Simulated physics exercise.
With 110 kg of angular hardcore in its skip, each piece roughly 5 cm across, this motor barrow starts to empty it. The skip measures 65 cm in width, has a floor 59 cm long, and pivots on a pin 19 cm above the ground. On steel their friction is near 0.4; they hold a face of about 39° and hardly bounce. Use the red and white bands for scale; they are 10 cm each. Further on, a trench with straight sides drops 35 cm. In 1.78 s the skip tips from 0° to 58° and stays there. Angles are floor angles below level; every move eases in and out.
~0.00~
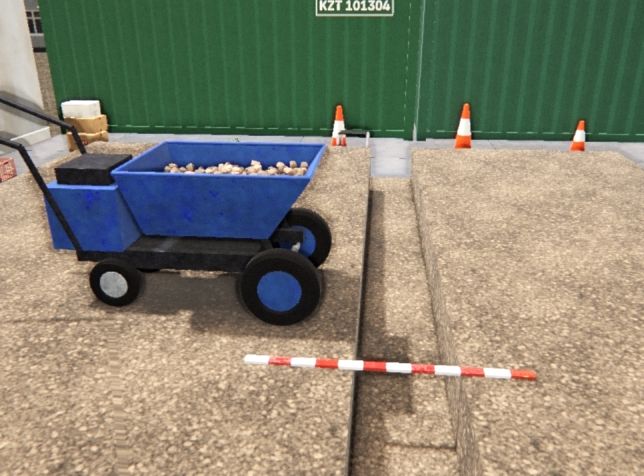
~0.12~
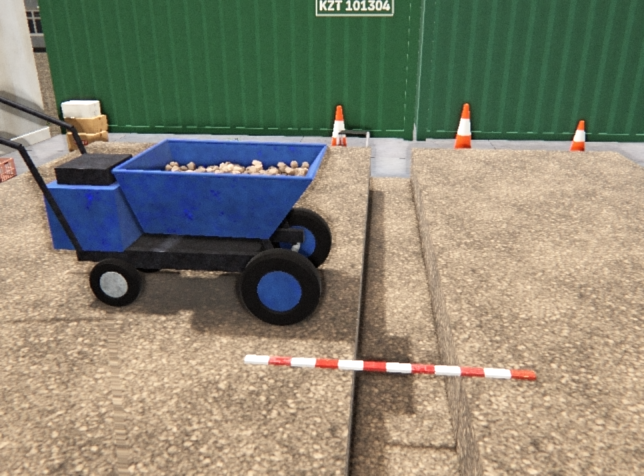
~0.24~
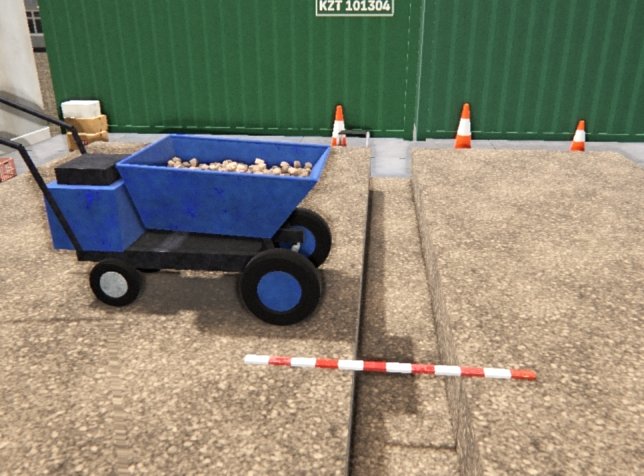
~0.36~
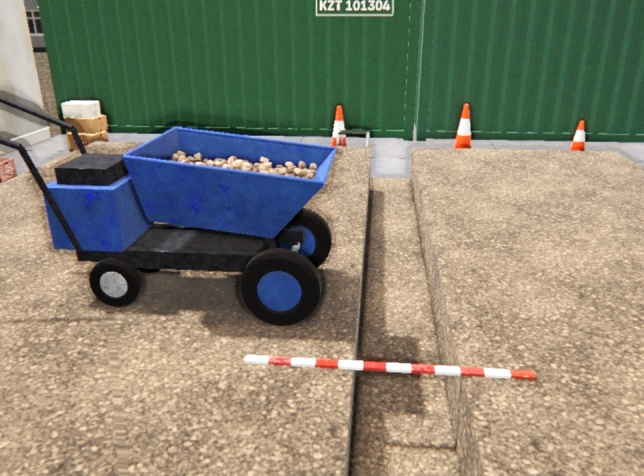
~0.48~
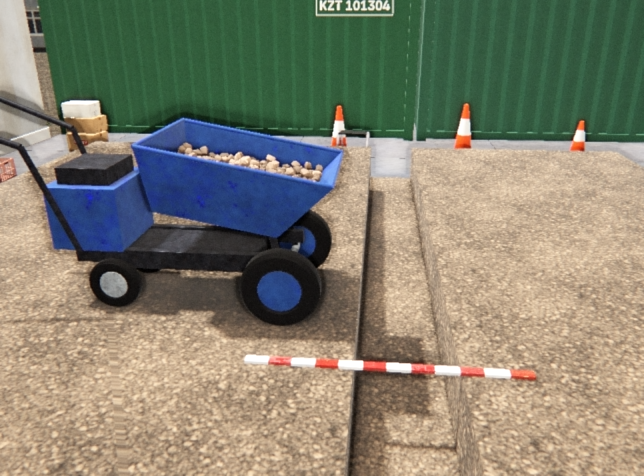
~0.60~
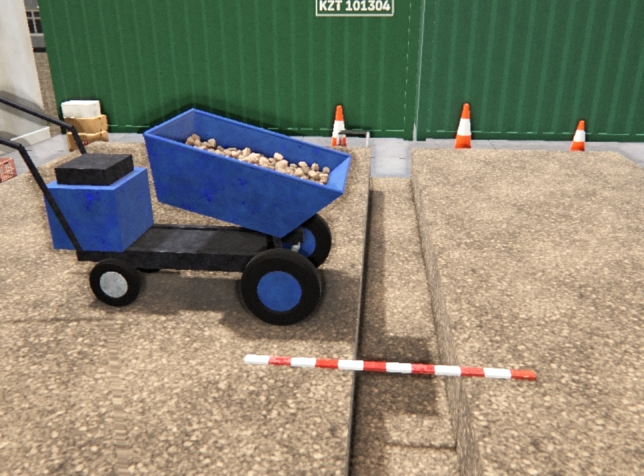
A blue skip full of stones gradually tilts down to the right on a stationary barrow.
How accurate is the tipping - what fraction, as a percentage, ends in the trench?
Close to 9 in every hundred.
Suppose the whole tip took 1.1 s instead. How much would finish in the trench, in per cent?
Roughly 15 per cent would.
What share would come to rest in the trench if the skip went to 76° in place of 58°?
Some 90% would finish there.
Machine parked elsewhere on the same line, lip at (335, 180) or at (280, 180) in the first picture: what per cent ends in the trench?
About 10 per cent from the first spot, about 10 from the second.
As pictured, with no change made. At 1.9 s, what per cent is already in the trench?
About 0 per cent by then.
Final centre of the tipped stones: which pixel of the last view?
The middle should be near (423, 363).
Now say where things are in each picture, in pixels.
The skip is at 0°, its lip at (310, 179); the top of the load is at (239, 171), in the first frame.
Lip at (312, 179), floor tilted 1°, highest stones at (240, 171); the stones move at 0.1 m/s on average, in the second frame.
Lip at (317, 181), floor tilted 3°, highest stones at (235, 169); the stones move at 0.2 m/s on average, in the third frame.
Lip at (324, 184), floor tilted 6°, highest stones at (213, 163); the stones move at 0.3 m/s on average, in the fourth frame.
The skip is at 10°, its lip at (333, 188); the top of the load is at (194, 156); the stones move at 0.3 m/s on average, in the fifth frame.
Lip at (343, 193), floor tilted 15°, highest stones at (194, 147); the stones move at 0.4 m/s on average, in the sixth frame.
After 1.3 s the floor is at 49°; 100 % in the skip; the foremost stones are at (366, 223).
After 1.9 s the floor is at 58°; 100 % in the skip; the foremost stones are at (400, 237).
After 2.2 s the floor is at 58°; 97 % in the skip, 3 % in the trench; the foremost stones are at (432, 316).
After 4.2 s the floor is at 58°; 91 % in the skip, 9 % in the trench; the foremost stones are at (450, 351).
